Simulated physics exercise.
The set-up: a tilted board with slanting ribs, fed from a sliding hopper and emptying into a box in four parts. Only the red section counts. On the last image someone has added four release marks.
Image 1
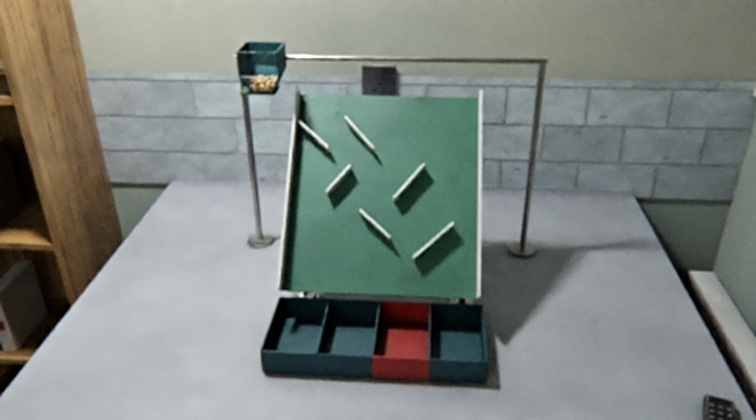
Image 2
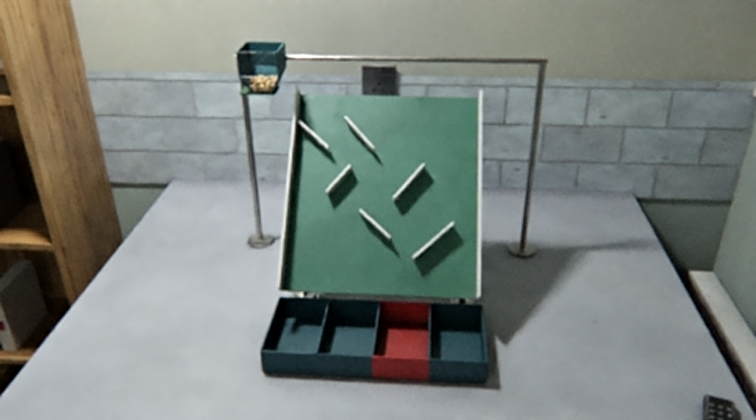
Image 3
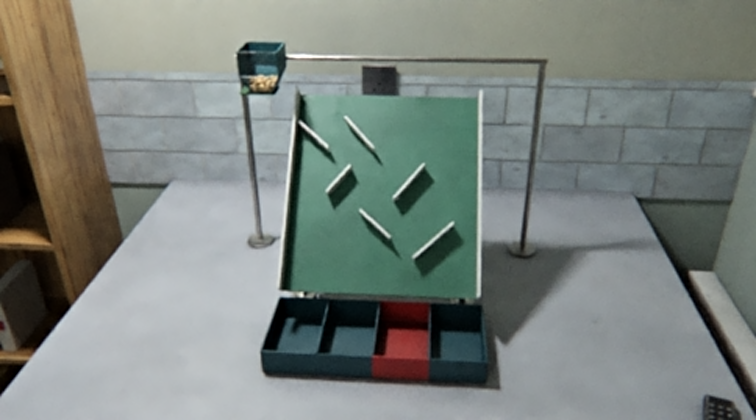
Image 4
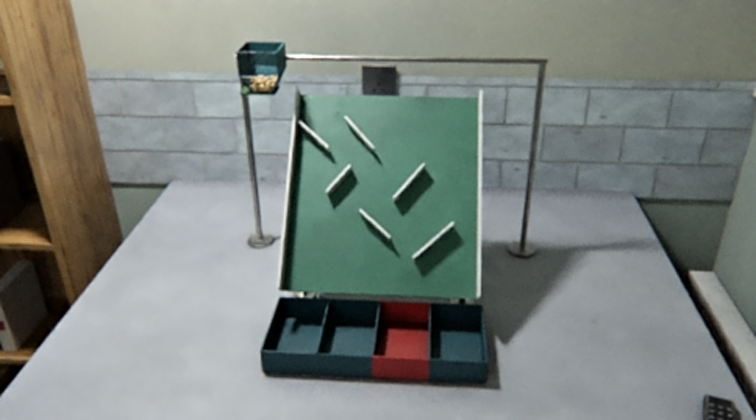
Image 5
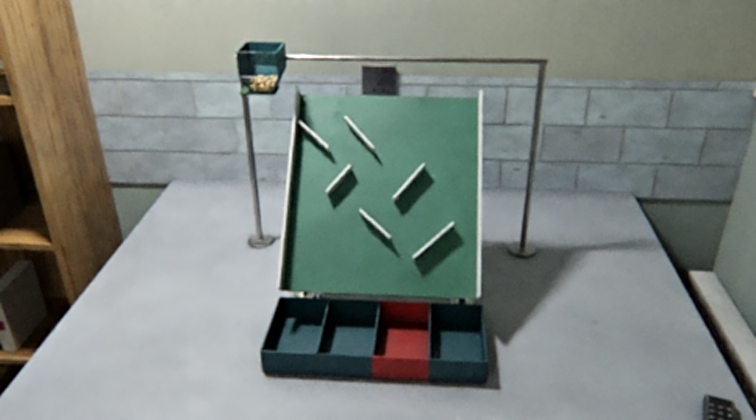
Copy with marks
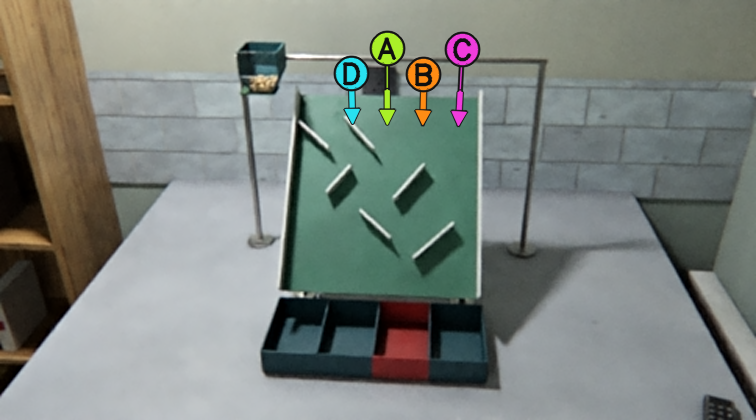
A tilted green board with six slanting pale ribs stands on a grey table before a pale brick-patterned wall, seen from the front and slightly above. A dark teal hopper of tan pieces hangs at the upper left on a metal rail, and a four-part box sits below the board, its third section from the left red, the others dark teal. Nothing visibly moves, and the camera stays still.
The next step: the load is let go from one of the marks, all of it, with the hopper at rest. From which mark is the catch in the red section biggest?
Best: A.
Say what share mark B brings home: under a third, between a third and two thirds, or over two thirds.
It is over two thirds.
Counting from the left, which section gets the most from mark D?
The third from the left.
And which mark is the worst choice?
C it is.
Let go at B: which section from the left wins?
The third.
On the marked copy, mark A meets the board at (387, 119); mark B meets the board at (422, 119); mark C meets the board at (458, 120); mark D meets the board at (352, 118).
If A is chosen, almost all in the red section, about a tenth in other sections.
If B is chosen, the larger part in the red section, roughly a quarter in other sections.
If C is chosen, about a tenth in the red section, the larger part in other sections.
If D is chosen, roughly two thirds in the red section, roughly a quarter in other sections.
